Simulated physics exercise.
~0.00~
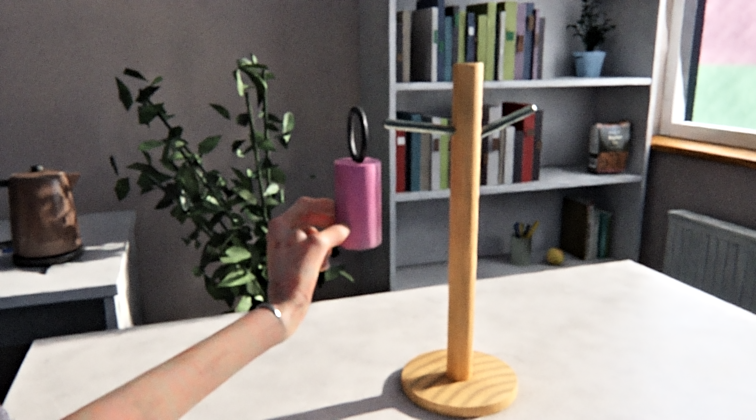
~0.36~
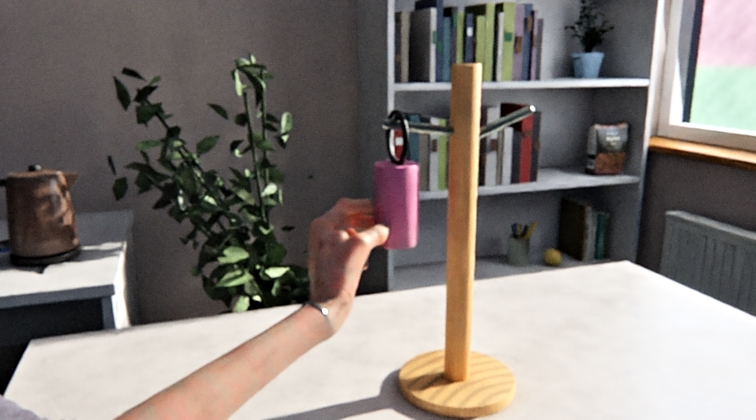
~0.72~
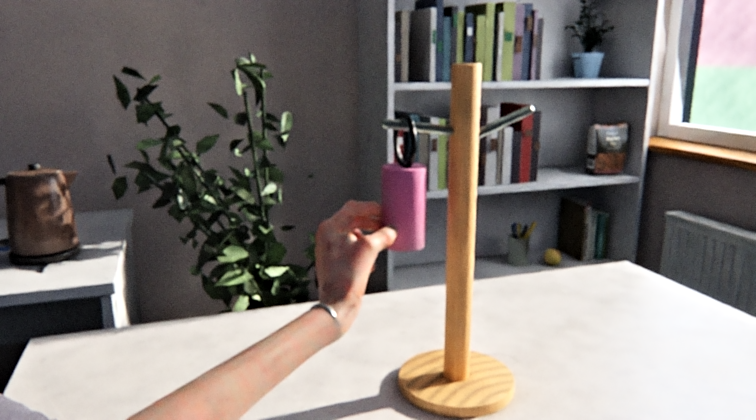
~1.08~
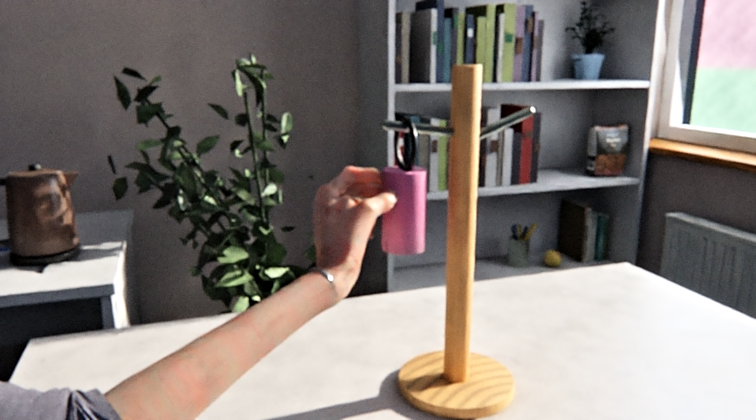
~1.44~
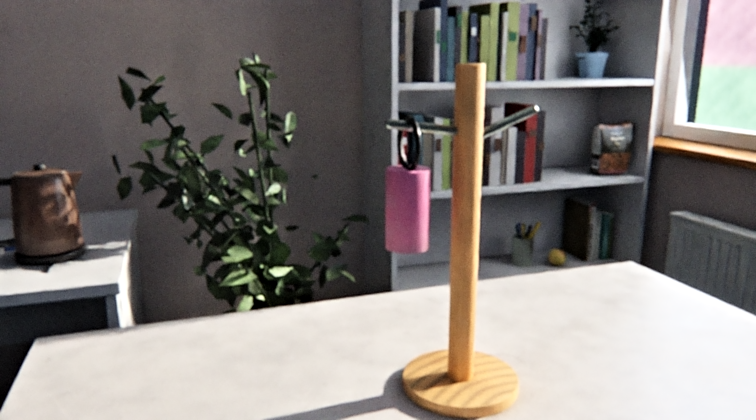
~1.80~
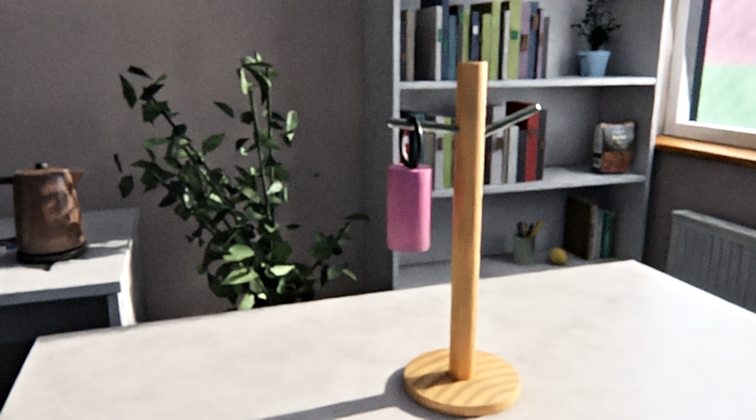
The clip opens with a hand holding a pink cylinder topped by a dark ring, to the left of a wooden peg stand on a pale table. The hand carries it right toward the stand's left peg, bringing the ring up to the metal rod. The ring settles over the peg, and the pink piece tilts a little as the fingers steady it. The hand then lets go and draws back out of view to the left. Left alone, the pink cylinder stays hanging from the peg, with the stand still upright in its place.
